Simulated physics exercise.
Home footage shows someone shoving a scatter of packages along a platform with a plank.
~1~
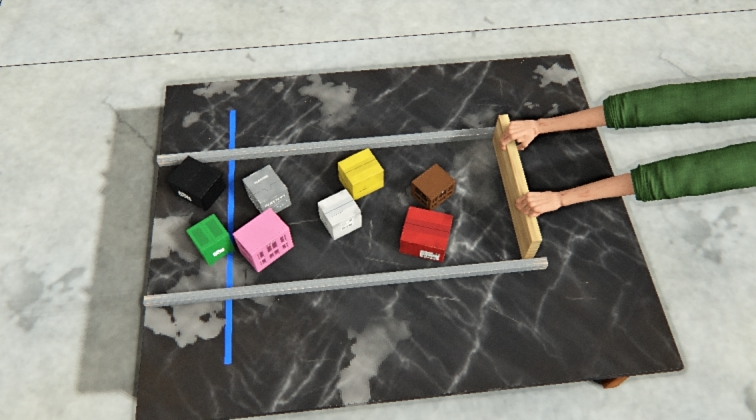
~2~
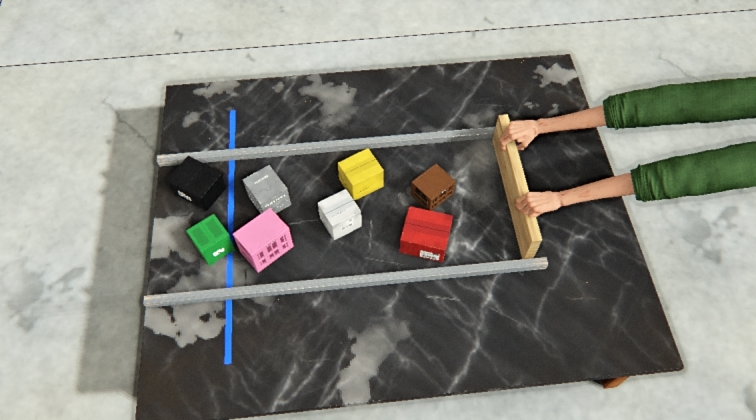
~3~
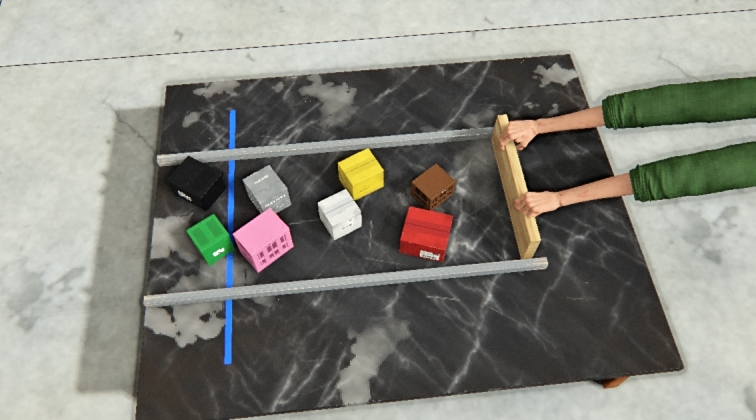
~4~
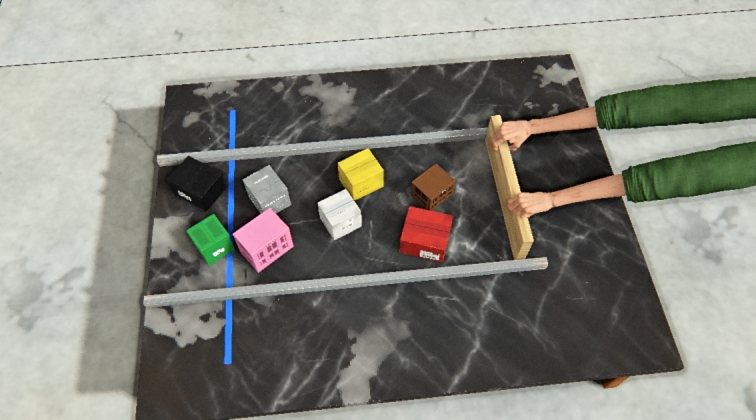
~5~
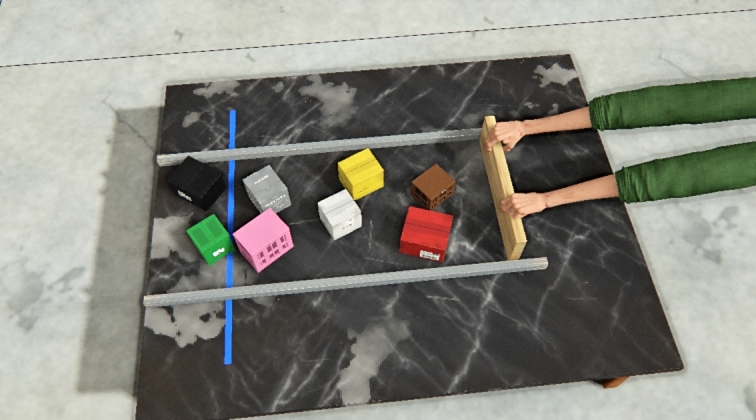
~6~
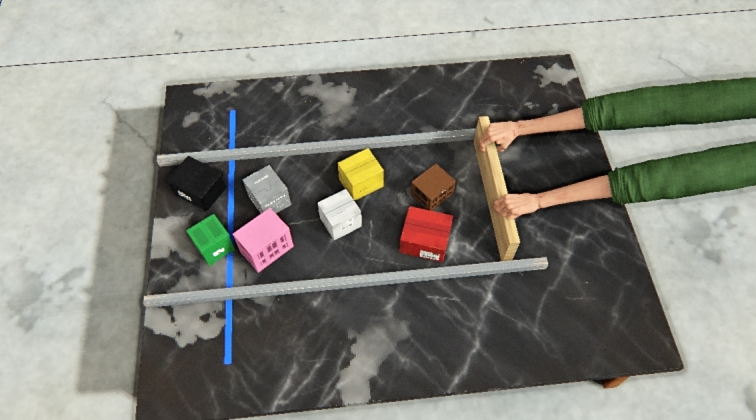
On a dark marble-patterned platform, two green-sleeved arms hold a wooden plank between two rails, still at first, then moving it slightly left toward eight scattered, differently coloured boxes, which stay still around a blue tape line.
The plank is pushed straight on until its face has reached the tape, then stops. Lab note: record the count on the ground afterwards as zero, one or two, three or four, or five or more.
So the tally of ones that come down is one, perhaps two, really.
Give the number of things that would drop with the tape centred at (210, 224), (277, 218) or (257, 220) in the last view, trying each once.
The counts: 3, 0 and 0.
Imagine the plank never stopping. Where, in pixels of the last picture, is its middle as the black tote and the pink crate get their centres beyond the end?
The black tote gives roughly (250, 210), the pink crate roughly (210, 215).
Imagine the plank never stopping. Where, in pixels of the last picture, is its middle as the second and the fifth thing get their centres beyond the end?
I'd put it close to (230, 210) and later close to (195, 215).
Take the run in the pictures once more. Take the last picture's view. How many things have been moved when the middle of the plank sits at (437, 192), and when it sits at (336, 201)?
Moved so far: 2, then 5.
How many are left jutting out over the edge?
It's 0.
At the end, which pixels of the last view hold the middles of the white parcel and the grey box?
Look around (183, 229) for the first and around (177, 194) for the second.
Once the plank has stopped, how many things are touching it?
It's 3.
Soon after, none off yet; black tote at rest near (198, 184); green tote at rest near (212, 241); pink crate at rest near (264, 240).
By the end, the number that fall off is one or two; fallen, green tote and black tote.
